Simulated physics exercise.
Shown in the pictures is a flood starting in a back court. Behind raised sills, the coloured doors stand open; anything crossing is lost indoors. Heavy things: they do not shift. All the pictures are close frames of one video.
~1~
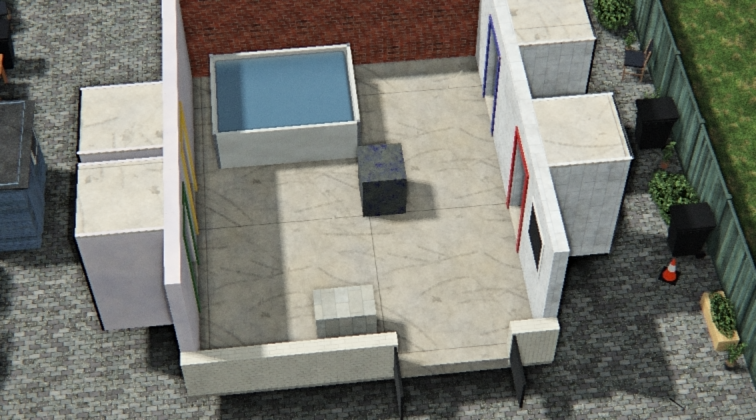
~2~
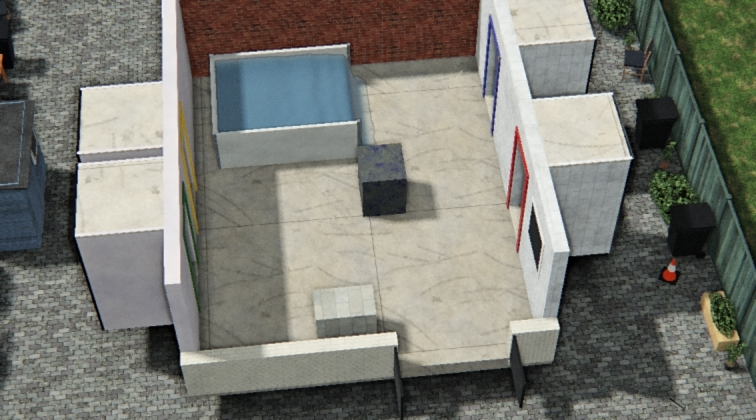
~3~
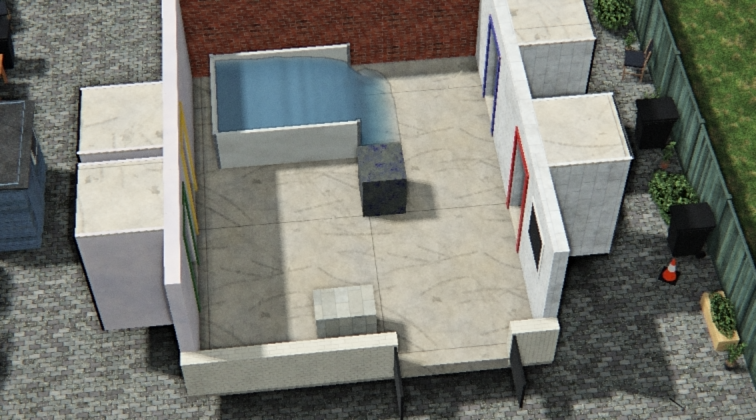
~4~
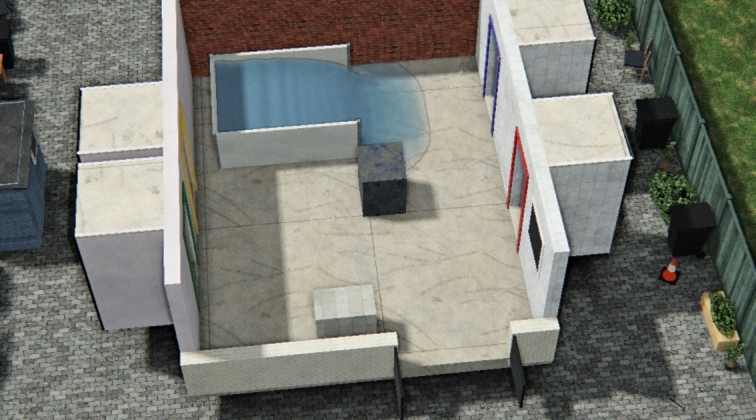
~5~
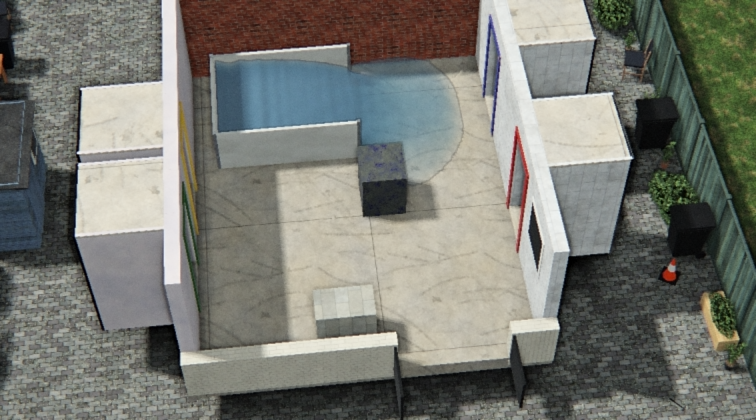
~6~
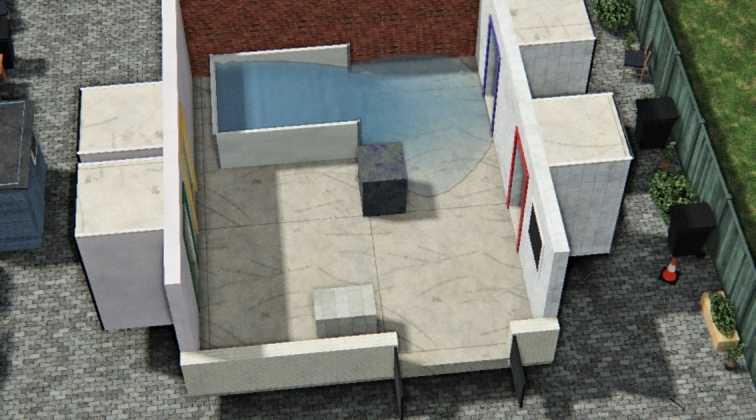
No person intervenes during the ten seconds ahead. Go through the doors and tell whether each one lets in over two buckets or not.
My prediction: Blue door: Over the line on that one. Red door: Over the line on that one. Green door: Not over the line on that one. Yellow door: Not over the line on that one.
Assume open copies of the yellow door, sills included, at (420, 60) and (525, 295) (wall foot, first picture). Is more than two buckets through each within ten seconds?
Result: First overshoots, second undershoots.
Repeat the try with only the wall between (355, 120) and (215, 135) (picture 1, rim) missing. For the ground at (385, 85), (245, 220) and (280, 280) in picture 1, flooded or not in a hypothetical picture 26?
Unwetted, submerged, submerged.
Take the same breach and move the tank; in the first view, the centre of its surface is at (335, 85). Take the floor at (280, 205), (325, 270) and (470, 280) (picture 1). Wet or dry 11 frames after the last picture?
Points in turn: Not reached; not reached; inundated.
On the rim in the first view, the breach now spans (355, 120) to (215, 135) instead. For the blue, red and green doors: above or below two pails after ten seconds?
In that case the blue one stays within bounds, the red one breaks the limit and the green one breaks the limit.
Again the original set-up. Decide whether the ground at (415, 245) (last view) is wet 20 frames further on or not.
It'll be soaked.
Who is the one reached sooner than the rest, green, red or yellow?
That is the red door.
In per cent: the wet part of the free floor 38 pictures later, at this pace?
The answer is around 75 per cent.
A moment on, water covers 30 % of the floor; the blue door far over two buckets in, the red door wet at the sill, nothing in, the green door not reached, the yellow door not reached.
Next, water covers 35 % of the floor; the blue door far over two buckets in, the red door under two buckets in, the green door not reached, the yellow door not reached.
Then, water covers 50 % of the floor; the blue door far over two buckets in, the red door over two buckets in, the green door not reached, the yellow door not reached.
Later, water covers 75 % of the floor; the blue door far over two buckets in, the red door over two buckets in, the green door not reached, the yellow door not reached.
In the end, water covers 90 % of the floor; the blue door far over two buckets in, the red door over two buckets in, the green door wet at the sill, nothing in, the yellow door wet at the sill, nothing in.
